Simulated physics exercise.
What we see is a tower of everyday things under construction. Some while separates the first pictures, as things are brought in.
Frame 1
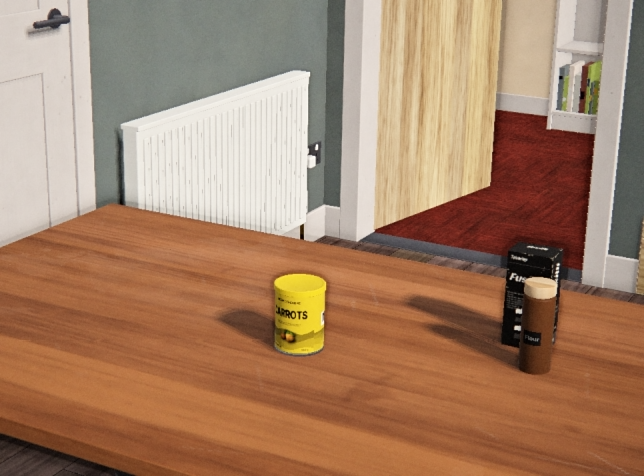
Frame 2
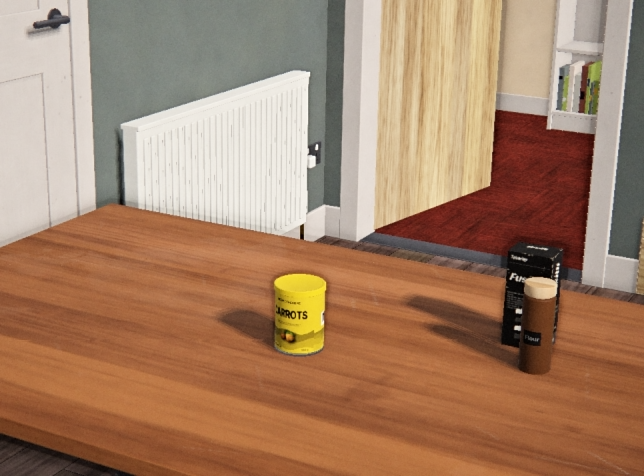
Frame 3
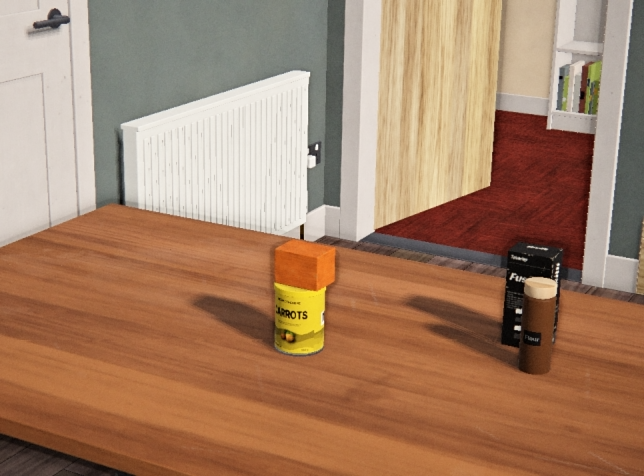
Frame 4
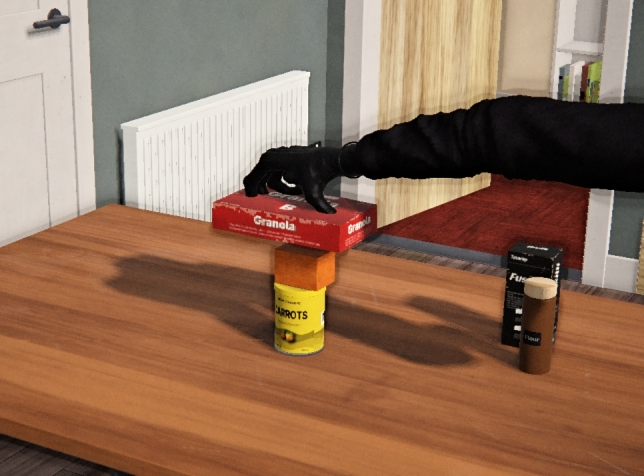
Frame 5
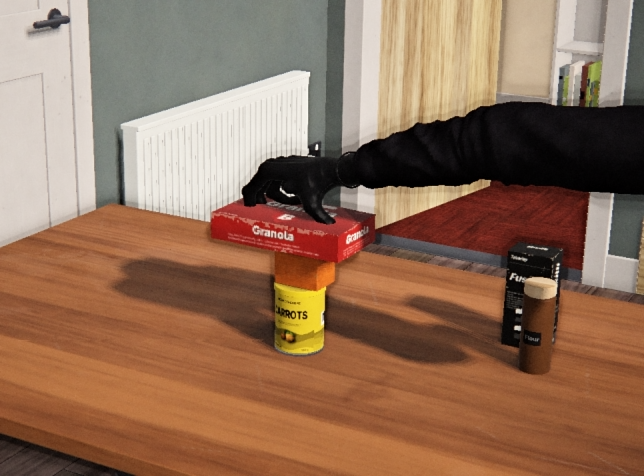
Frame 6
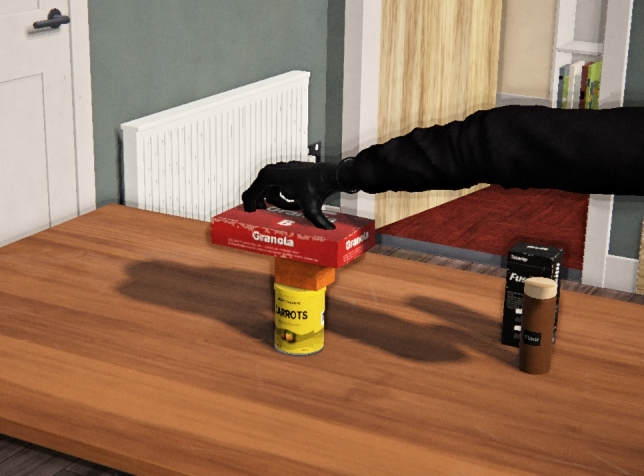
A black-gloved hand lowers a red granola box onto an orange block atop a yellow can.
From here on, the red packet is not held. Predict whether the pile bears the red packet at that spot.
It bears it.
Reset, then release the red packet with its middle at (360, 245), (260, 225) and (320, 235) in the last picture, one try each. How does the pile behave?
Case one: It topples; case two: It topples; case three: It stands firm.
Then, 0.50 s later than the last frame, all is still.
Then, 1.10 s later than the last frame, red packet resting near (293, 232).
When it is over, all 5 as before. End places, in pixels of the last picture, red packet near (293, 232). The pile holds.
